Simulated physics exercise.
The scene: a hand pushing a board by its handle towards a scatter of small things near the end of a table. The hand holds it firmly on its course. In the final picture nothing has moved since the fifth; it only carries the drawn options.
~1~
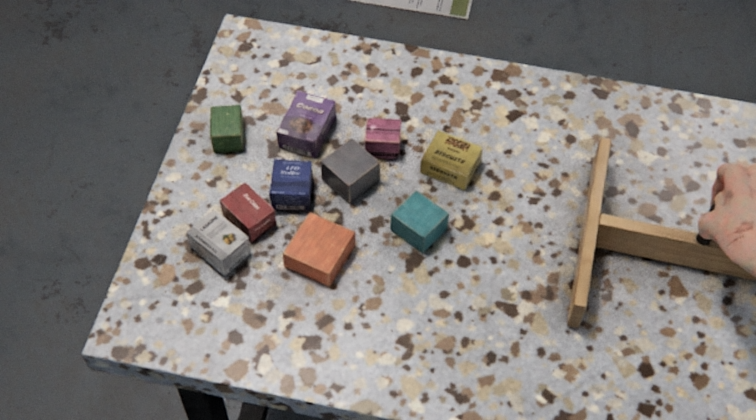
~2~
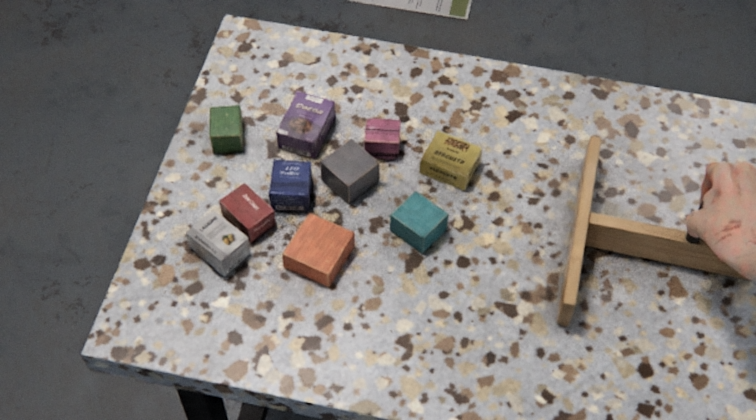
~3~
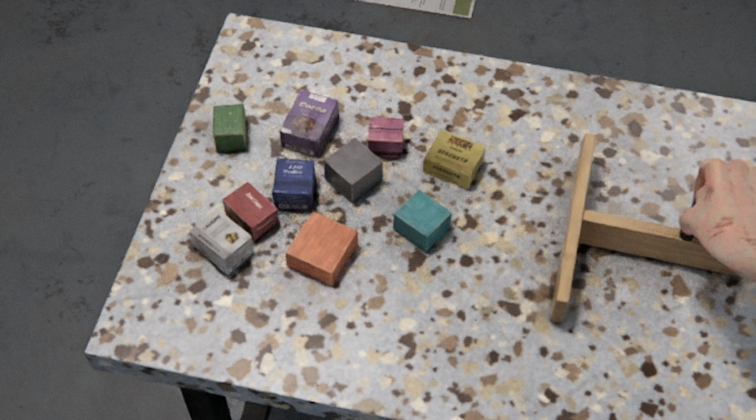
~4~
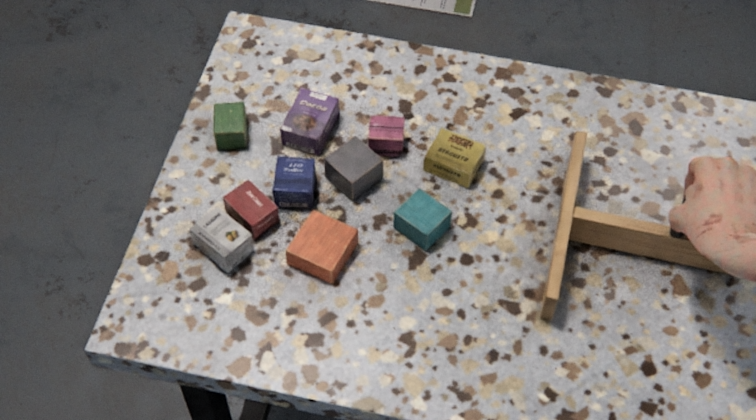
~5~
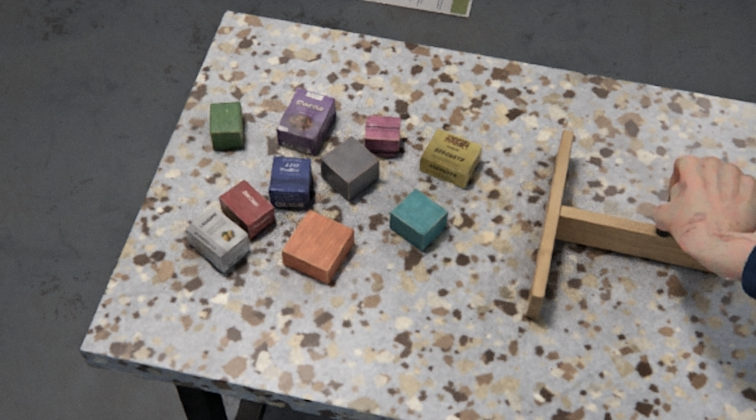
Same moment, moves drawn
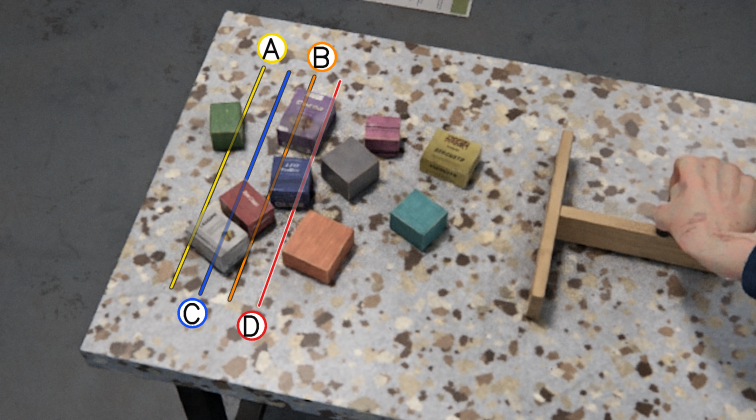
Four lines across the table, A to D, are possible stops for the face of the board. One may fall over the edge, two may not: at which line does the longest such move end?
Up to line B.
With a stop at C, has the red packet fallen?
No.
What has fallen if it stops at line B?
It is the green block.
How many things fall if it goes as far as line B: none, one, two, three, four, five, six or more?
One.
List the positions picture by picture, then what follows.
Purple packet (307, 124); pink box (383, 139); turquoise block (420, 221), in the first frame.
Board (584, 216); red packet (248, 213), in the second frame.
Board (578, 213); blue box (294, 184), in the third frame.
Board (568, 210); grey block (354, 168), in the fourth frame.
Board (554, 209); green block (227, 125); purple packet (307, 122); pink box (382, 137), in the fifth frame.
On the marked copy, A at (221, 169); B at (275, 180); C at (248, 175); D at (303, 185).
Taking B. A third of the way, board (452, 189); yellow box (431, 157); turquoise block (412, 220).
Two thirds of the way, board (353, 170); green block (221, 125); purple packet (263, 114).
When it is over, board (278, 156); green block over the edge; purple packet (193, 101); one fallen.
As for the rest, A drops six; C drops two; D is within the limit but short.
